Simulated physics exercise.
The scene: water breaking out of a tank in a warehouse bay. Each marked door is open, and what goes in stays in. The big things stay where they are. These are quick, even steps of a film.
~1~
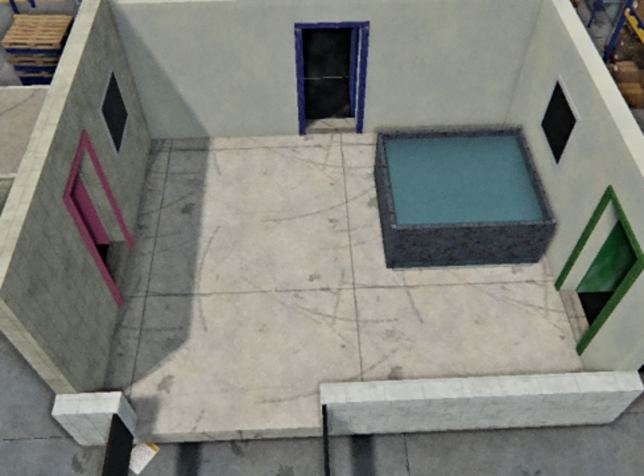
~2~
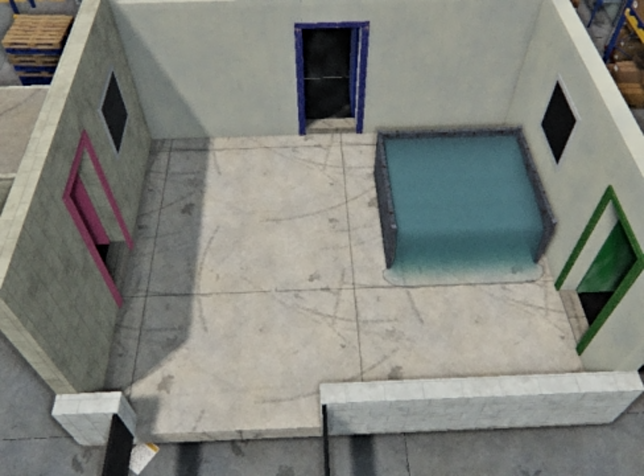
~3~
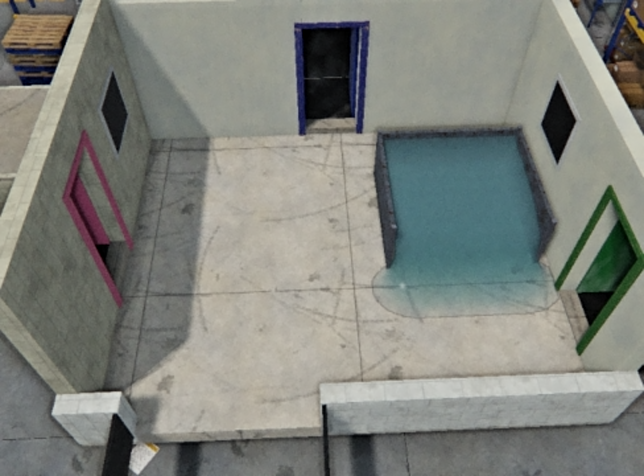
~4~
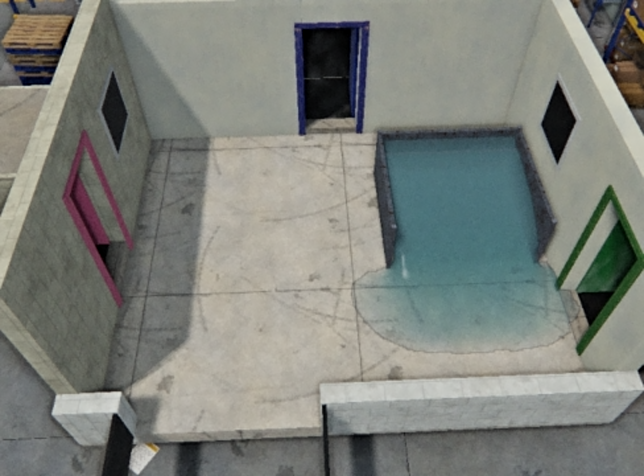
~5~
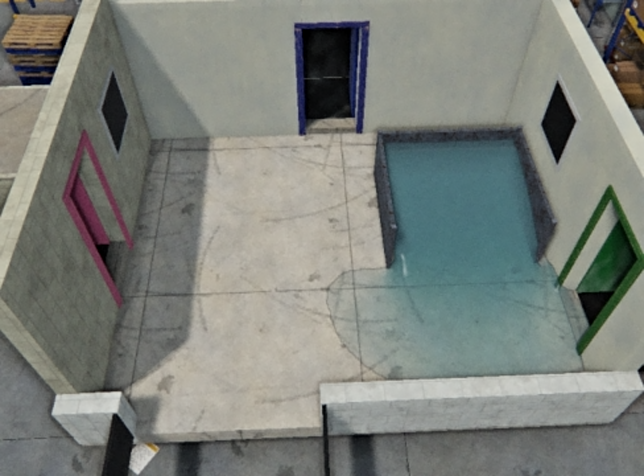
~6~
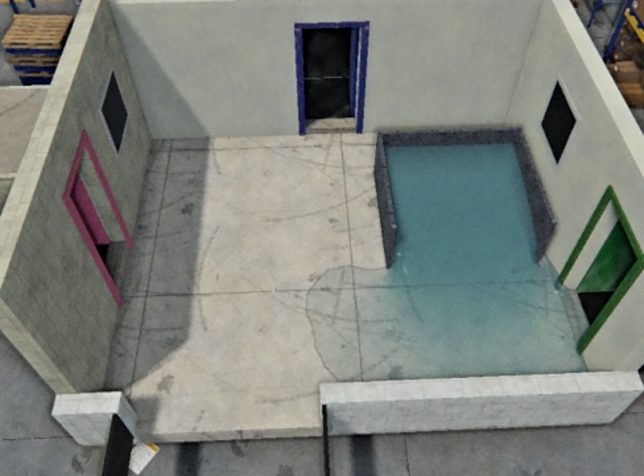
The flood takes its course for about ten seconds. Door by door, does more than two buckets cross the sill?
The green door takes more than that; the pink door stays under that; the blue door stays under that.
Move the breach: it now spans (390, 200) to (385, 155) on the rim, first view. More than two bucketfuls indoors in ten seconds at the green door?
Then: Green door stays under.
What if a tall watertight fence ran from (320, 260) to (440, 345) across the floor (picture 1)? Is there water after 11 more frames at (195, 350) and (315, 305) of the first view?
As listed: Under water, flooded.
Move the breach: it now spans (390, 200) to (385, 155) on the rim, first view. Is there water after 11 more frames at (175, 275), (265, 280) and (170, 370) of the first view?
One after the other: Flooded, flooded, covered.
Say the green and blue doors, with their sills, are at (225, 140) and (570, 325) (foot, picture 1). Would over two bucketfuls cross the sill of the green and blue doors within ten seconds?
Then: Green goes over, blue is over.
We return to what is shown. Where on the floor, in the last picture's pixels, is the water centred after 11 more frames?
Roughly at (440, 306).
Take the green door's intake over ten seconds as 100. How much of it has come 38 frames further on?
Roughly 90 per cent.
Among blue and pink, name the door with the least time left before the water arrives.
I say the pink one.
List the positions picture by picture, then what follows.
The first picture shows still water in the tank at (460, 178).
In the second picture, water pours out at (466, 248) and has run to (386, 272).
In the third picture, the front is at (555, 290), out from the gap at (465, 252).
In the fourth picture, the front is at (381, 330), out from the gap at (464, 253).
In the fifth picture, water pours out at (464, 254) and has run to (582, 370).
In the sixth picture, water pours out at (464, 254) and has run to a hidden place.
A moment on, water covers 30 % of the floor; the green door over two buckets in, the pink door not reached, the blue door not reached.
Next, water covers 40 % of the floor; the green door far over two buckets in, the pink door not reached, the blue door not reached.
Then, water covers 65 % of the floor; the green door far over two buckets in, the pink door wet at the sill, nothing in, the blue door not reached.
Later, water covers 85 % of the floor; the green door far over two buckets in, the pink door wet at the sill, nothing in, the blue door wet at the sill, nothing in.
In the end, water covers 100 % of the floor; the green door far over two buckets in, the pink door wet at the sill, nothing in, the blue door wet at the sill, nothing in.
